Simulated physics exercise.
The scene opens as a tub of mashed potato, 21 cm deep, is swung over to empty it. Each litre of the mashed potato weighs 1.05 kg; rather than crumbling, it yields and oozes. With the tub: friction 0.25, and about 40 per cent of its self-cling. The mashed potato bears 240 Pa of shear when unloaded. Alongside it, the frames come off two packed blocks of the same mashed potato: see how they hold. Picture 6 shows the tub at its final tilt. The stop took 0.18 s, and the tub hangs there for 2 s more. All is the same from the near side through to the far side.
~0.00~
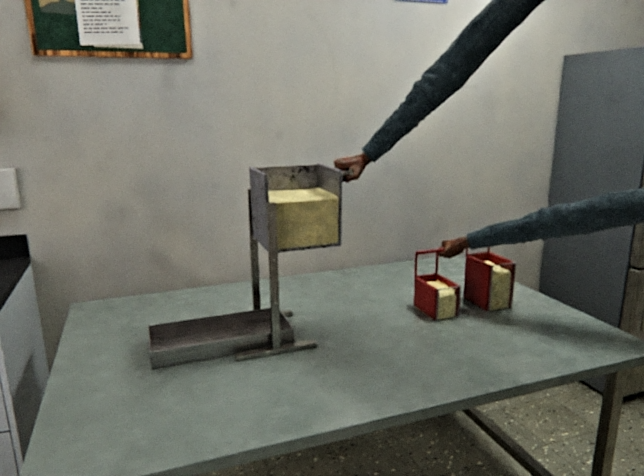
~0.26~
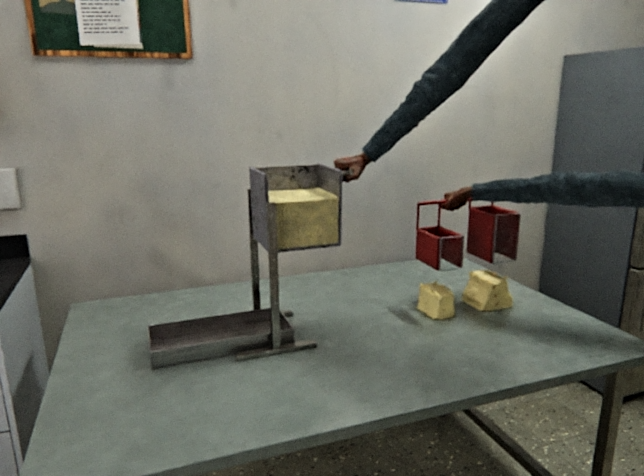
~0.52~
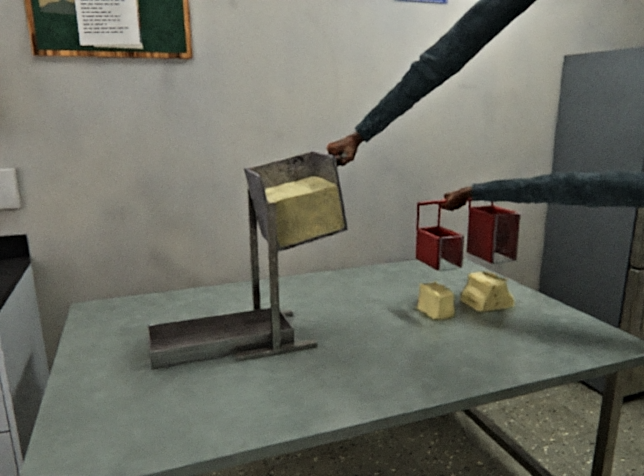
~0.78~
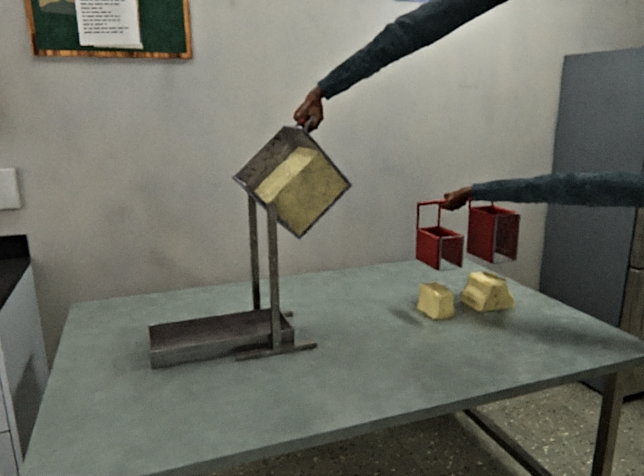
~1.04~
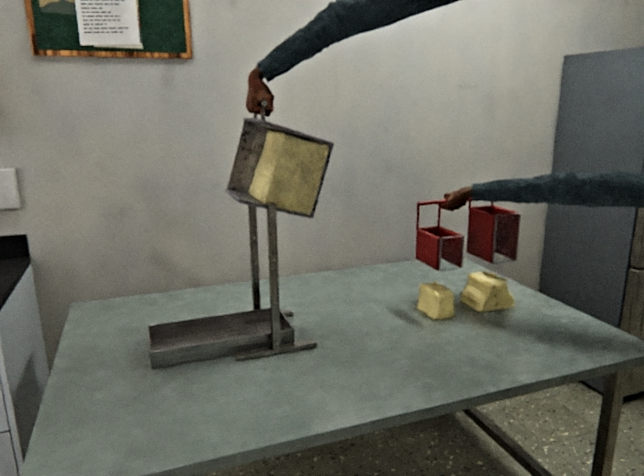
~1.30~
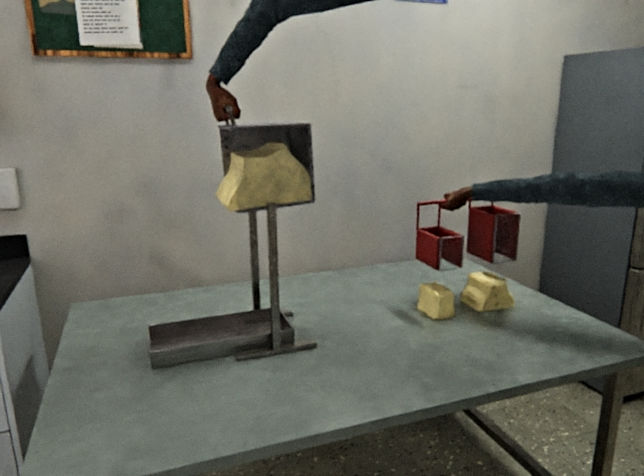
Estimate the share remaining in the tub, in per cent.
Roughly 50 per cent remains in the tub.
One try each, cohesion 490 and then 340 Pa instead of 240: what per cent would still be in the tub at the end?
Going in order, it's 100 % and then 60 %.
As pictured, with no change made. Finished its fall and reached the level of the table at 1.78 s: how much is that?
35 %.
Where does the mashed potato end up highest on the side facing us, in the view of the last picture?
Close to pixel (289, 177).
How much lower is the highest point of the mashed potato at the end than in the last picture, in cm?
Roughly 8 cm.
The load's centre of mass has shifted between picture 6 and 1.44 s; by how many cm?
5 cm.
After 1.44 s, the tub is at 93 degrees and holds 75 %.
After 1.61 s, the tub is at 93 degrees and holds 56 %.
After 1.78 s, the tub is at 93 degrees and holds 50 %.
After 1.95 s, the tub is at 93 degrees and holds 50 %.
After 3.30 s, the tub is at 93 degrees and holds 50 %.
